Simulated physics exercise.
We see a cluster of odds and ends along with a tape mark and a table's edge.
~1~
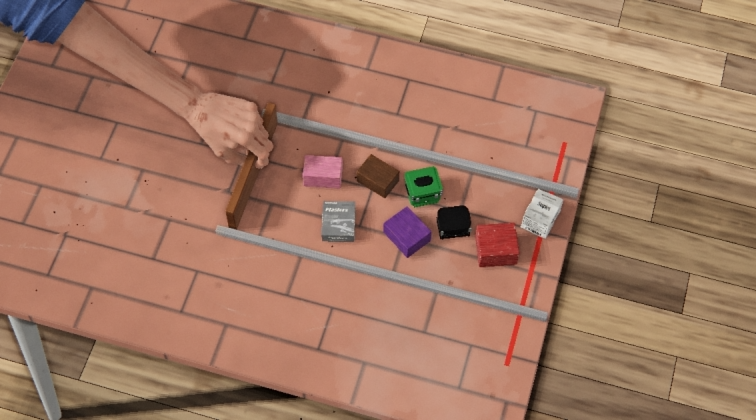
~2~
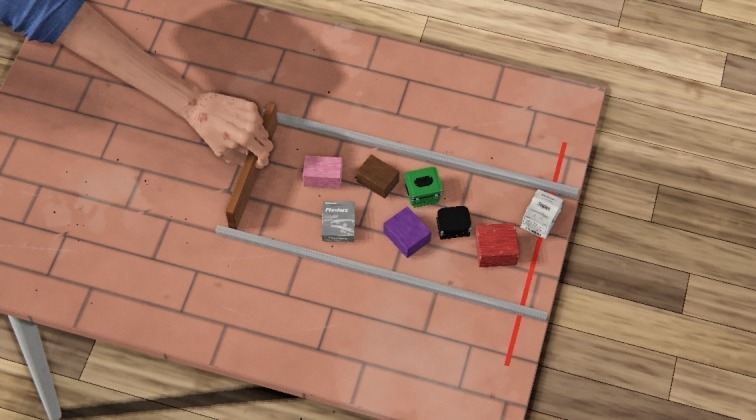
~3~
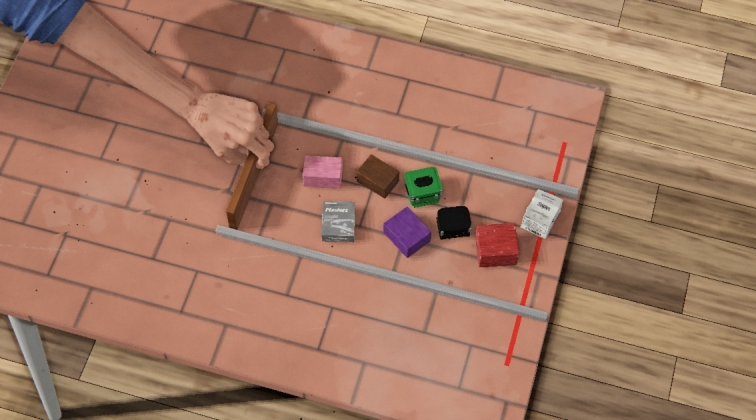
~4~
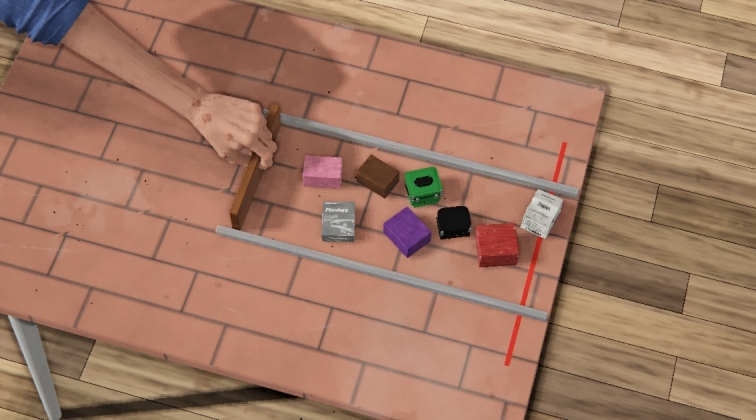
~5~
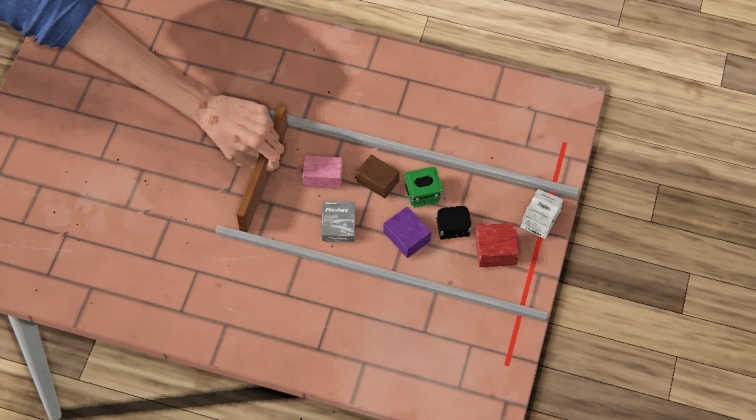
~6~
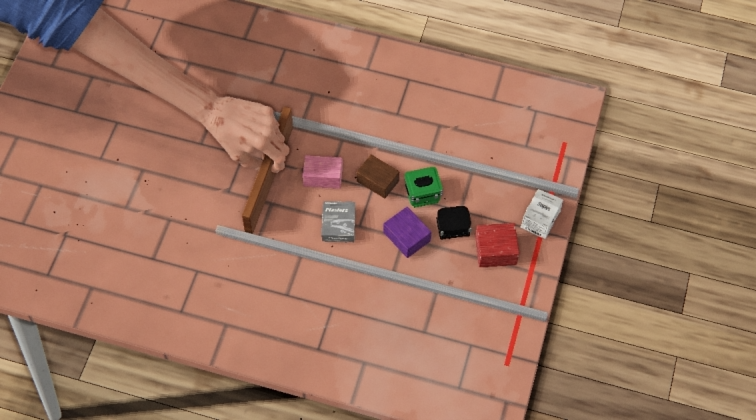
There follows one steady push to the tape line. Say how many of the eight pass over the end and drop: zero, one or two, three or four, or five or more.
Dropped off the end are no fewer than five.
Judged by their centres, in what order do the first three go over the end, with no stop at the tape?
Sequence: Red block, white box, purple block.
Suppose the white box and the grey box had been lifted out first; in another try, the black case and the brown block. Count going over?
3 and 3.
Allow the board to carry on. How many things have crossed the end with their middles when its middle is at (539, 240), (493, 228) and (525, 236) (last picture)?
First 5, next 2, last 5.
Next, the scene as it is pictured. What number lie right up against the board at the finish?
3 are in contact with it.
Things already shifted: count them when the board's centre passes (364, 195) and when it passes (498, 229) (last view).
First 5, after that 8.
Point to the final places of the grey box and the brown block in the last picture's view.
Grey box at (547, 279), brown block at (561, 207).
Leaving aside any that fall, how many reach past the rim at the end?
In total, 2 of them.
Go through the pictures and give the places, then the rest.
White box (542, 214); red block (497, 245); black case (454, 223); board (252, 166); tape (537, 249), in the first frame.
Red block (497, 245); brown block (378, 177), in the second frame.
Black case (454, 223); grey box (339, 222), in the third frame.
White box (542, 214); green case (423, 187), in the fourth frame.
Red block (497, 245); pink block (323, 172), in the fifth frame.
White box (542, 214); red block (497, 245); black case (454, 223); board (268, 170); tape (537, 249), in the sixth frame.
Soon after, none off yet; white box at rest near (542, 214); red block at rest near (497, 245); black case moving near (458, 221).
In the end, the number that fall off is five or more; gone, purple block, green case, black case, red block and white box.
